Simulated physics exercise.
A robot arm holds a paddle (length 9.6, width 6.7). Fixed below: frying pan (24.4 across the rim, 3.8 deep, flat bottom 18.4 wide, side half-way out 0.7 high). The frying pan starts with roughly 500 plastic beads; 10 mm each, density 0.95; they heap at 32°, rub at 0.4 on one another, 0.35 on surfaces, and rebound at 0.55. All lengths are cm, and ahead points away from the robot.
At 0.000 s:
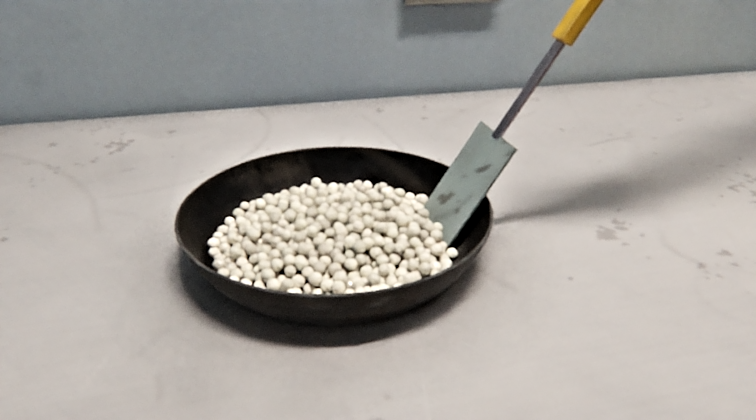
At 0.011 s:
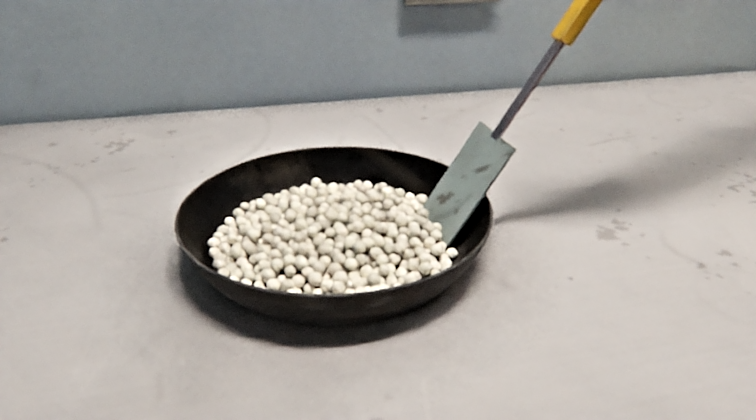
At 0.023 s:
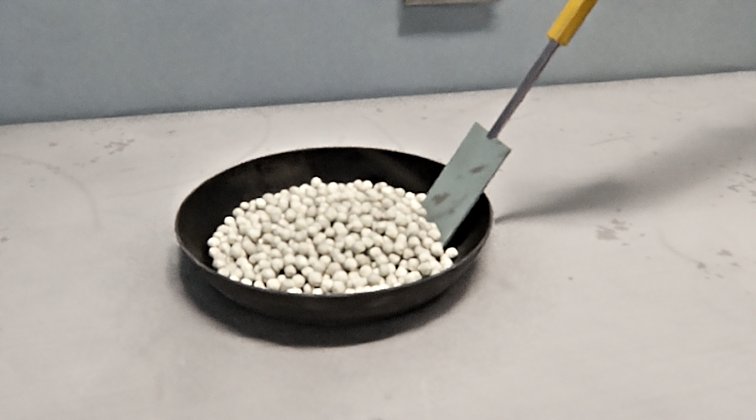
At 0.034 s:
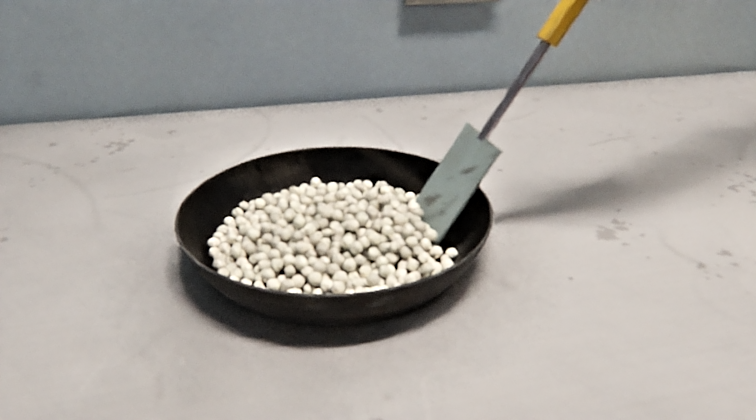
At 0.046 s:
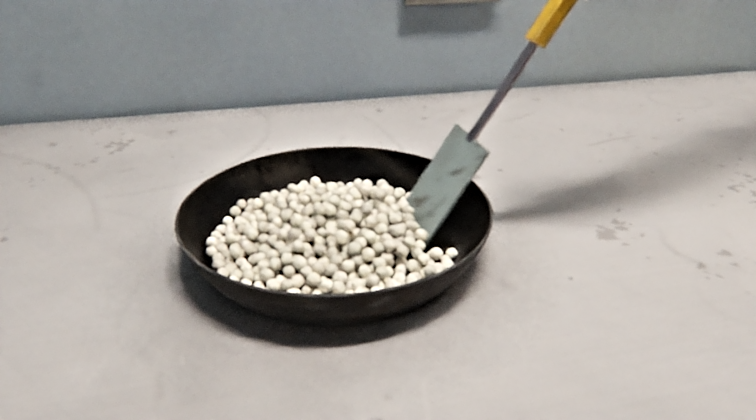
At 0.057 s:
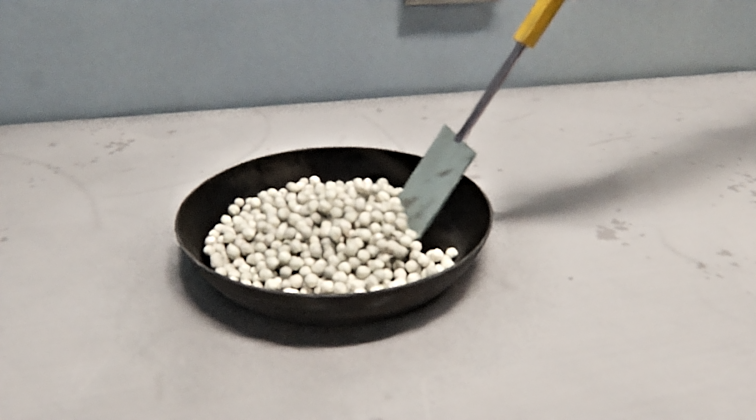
A yellow-handled paddle moving slowly left inside a black frying pan, nudging the heap of small white beads slightly leftward.
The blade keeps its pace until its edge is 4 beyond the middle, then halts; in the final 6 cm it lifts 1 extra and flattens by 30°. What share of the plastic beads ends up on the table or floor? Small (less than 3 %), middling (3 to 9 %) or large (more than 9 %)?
Answer: Small; less than 3 % of the plastic beads finish on the table or floor.
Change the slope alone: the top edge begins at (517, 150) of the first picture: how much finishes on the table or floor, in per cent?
About 0 per cent.
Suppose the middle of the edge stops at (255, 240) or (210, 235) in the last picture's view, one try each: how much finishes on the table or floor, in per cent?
Some 0 and 15 per cent.
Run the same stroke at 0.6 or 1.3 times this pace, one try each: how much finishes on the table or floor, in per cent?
Some 0 and 0 per cent.
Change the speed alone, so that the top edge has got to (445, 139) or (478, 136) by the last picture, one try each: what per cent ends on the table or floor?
About 0 and 0 per cent.
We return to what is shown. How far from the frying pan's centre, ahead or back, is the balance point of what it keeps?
Roughly 4.0 cm ahead.
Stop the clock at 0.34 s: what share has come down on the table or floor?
Roughly 0 per cent.
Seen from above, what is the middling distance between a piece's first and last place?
Some 3 cm.
After 0.09 s, sloping 57°, highest piece 4 above the table; 504 in the frying pan.
After 0.12 s, sloping 44°, highest piece 4 above the table; 504 in the frying pan.
After 0.34 s, sloping 28°, highest piece 4 above the table; 504 in the frying pan.
After 1.39 s, sloping 28°, highest piece 4 above the table; 504 in the frying pan.
In the end, 504 in the frying pan. That is 0 % on the table or floor.
